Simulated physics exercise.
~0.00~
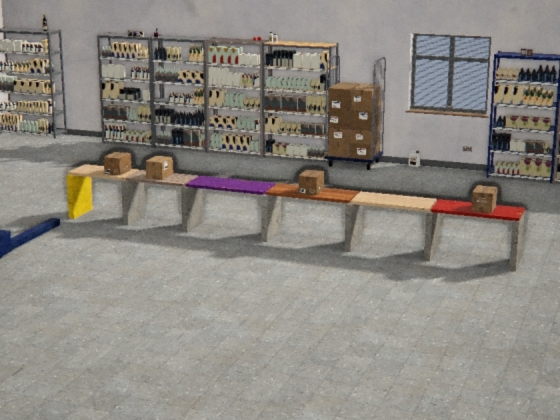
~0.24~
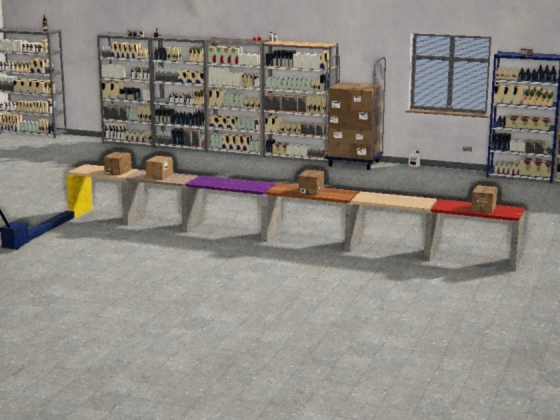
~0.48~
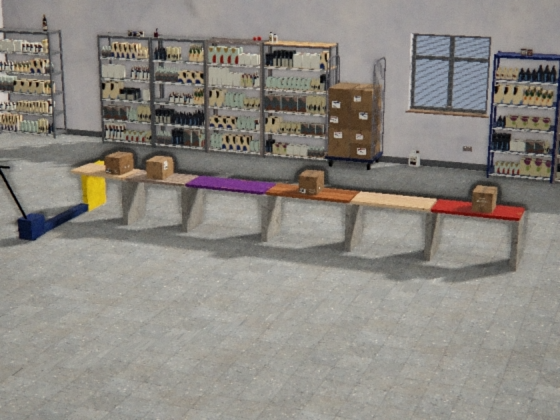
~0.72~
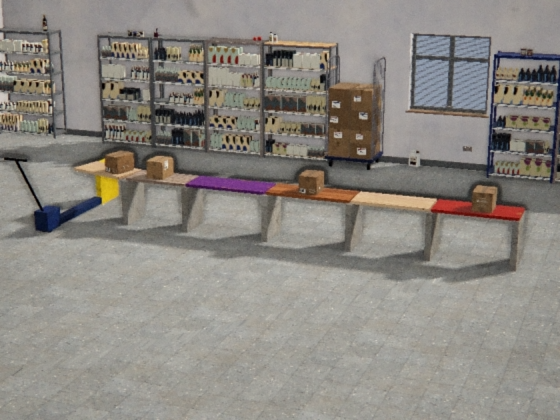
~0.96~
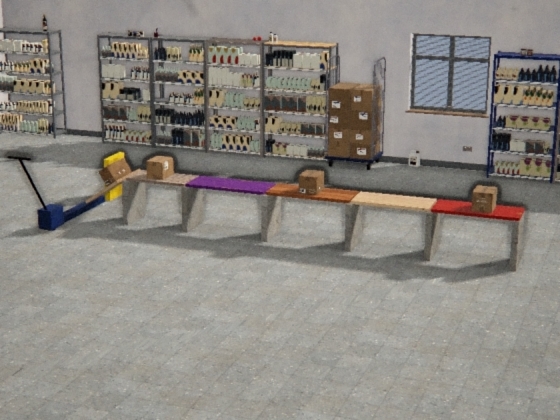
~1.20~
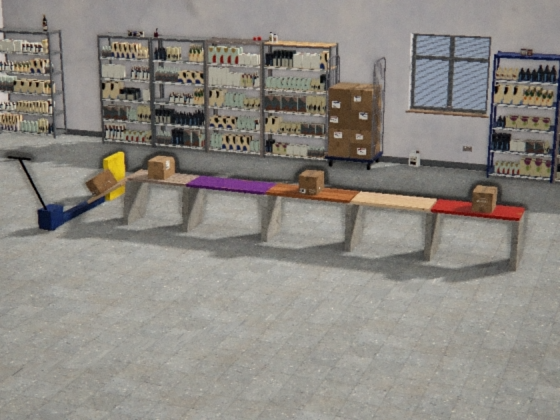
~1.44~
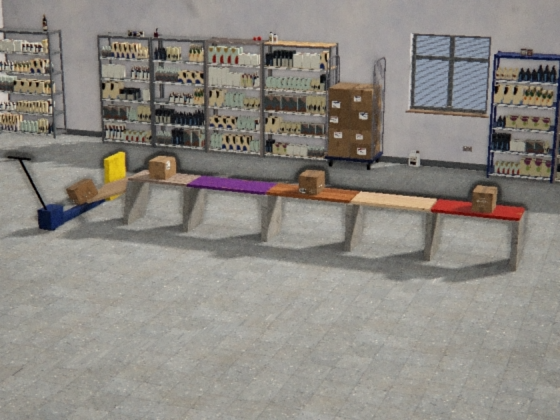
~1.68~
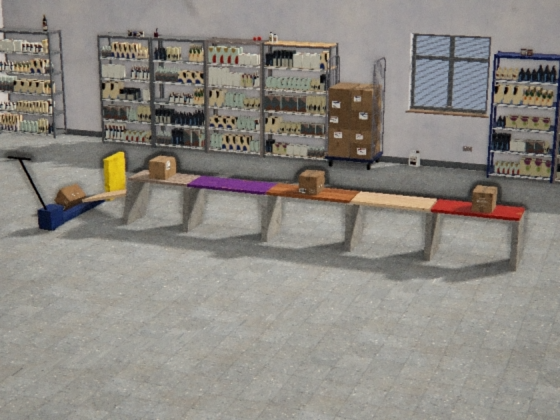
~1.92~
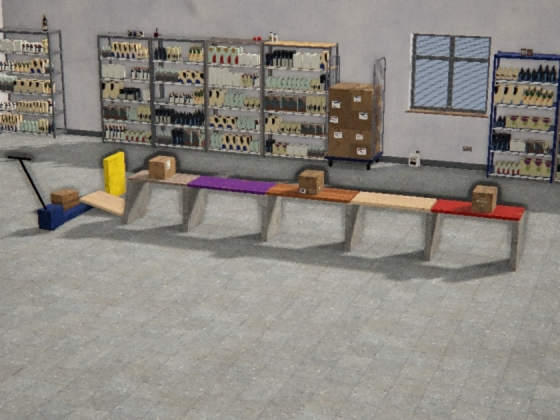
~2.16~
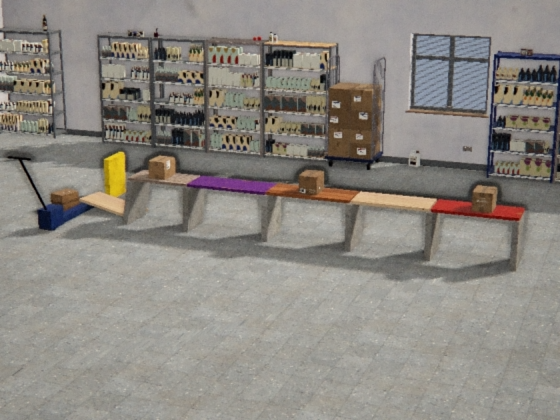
The clip shows a blue jack sliding in from the left against the yellow upright of a long row of boards, pushing it right; the end board tips down to the left and its box slides onto the jack, while the yellow upright and the other boards stay up.
